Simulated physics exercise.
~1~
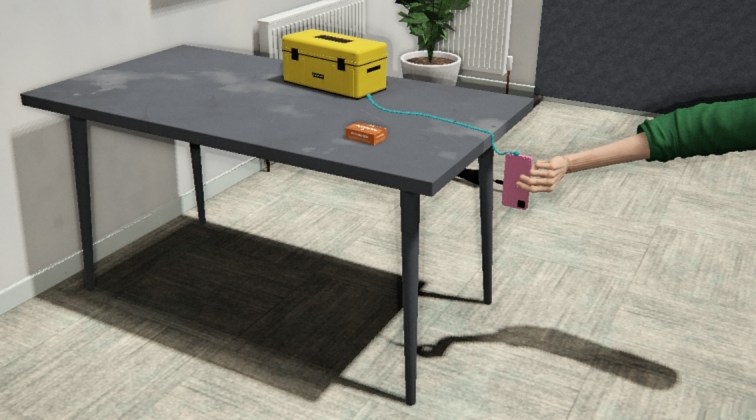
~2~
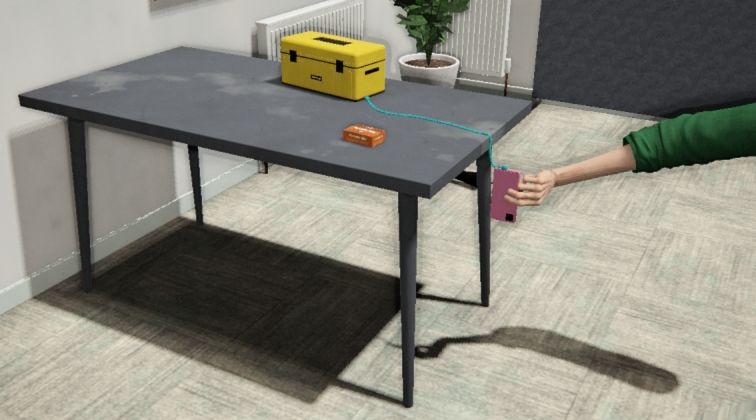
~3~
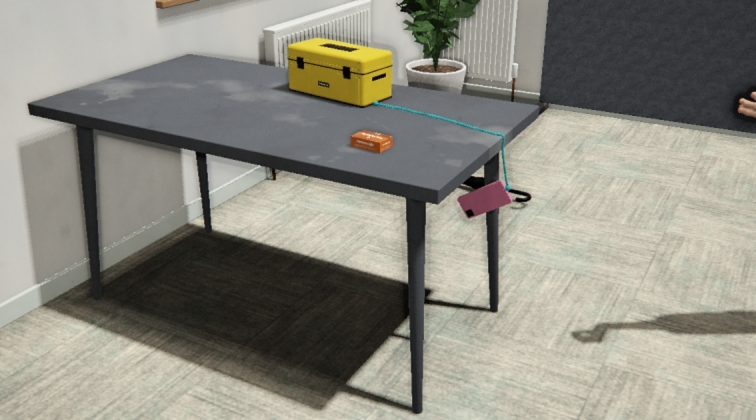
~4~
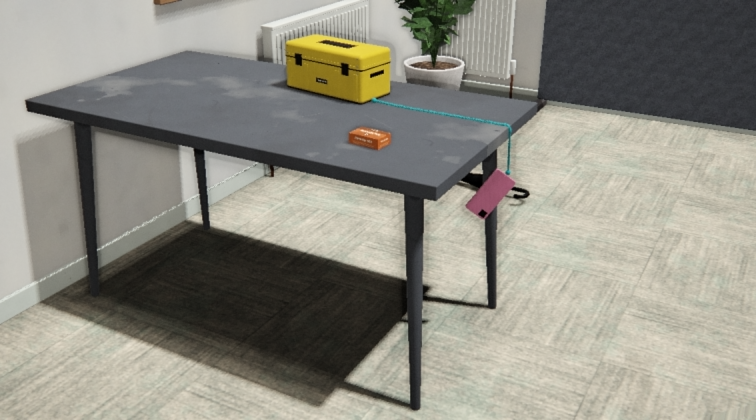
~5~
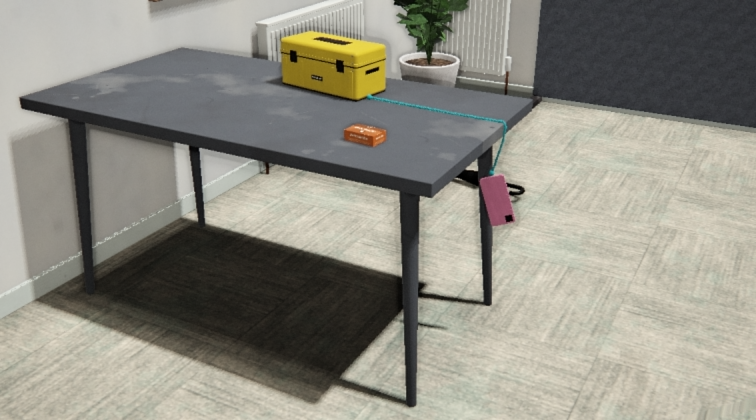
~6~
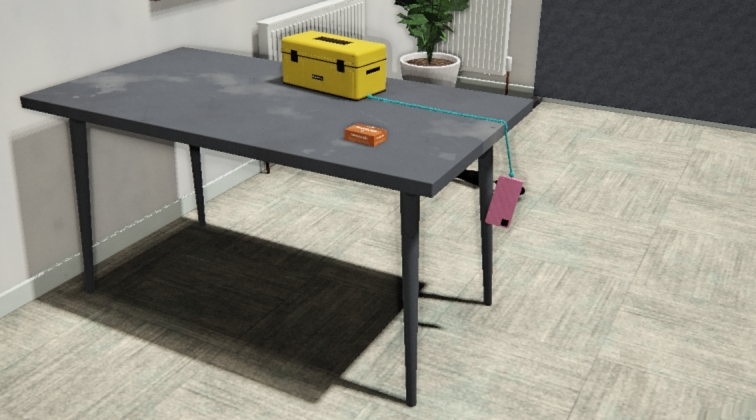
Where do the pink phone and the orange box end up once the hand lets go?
The pink phone ends up dangling from the shoelace beside the right end of the desk, off the floor. The orange box keeps its place on the desktop.
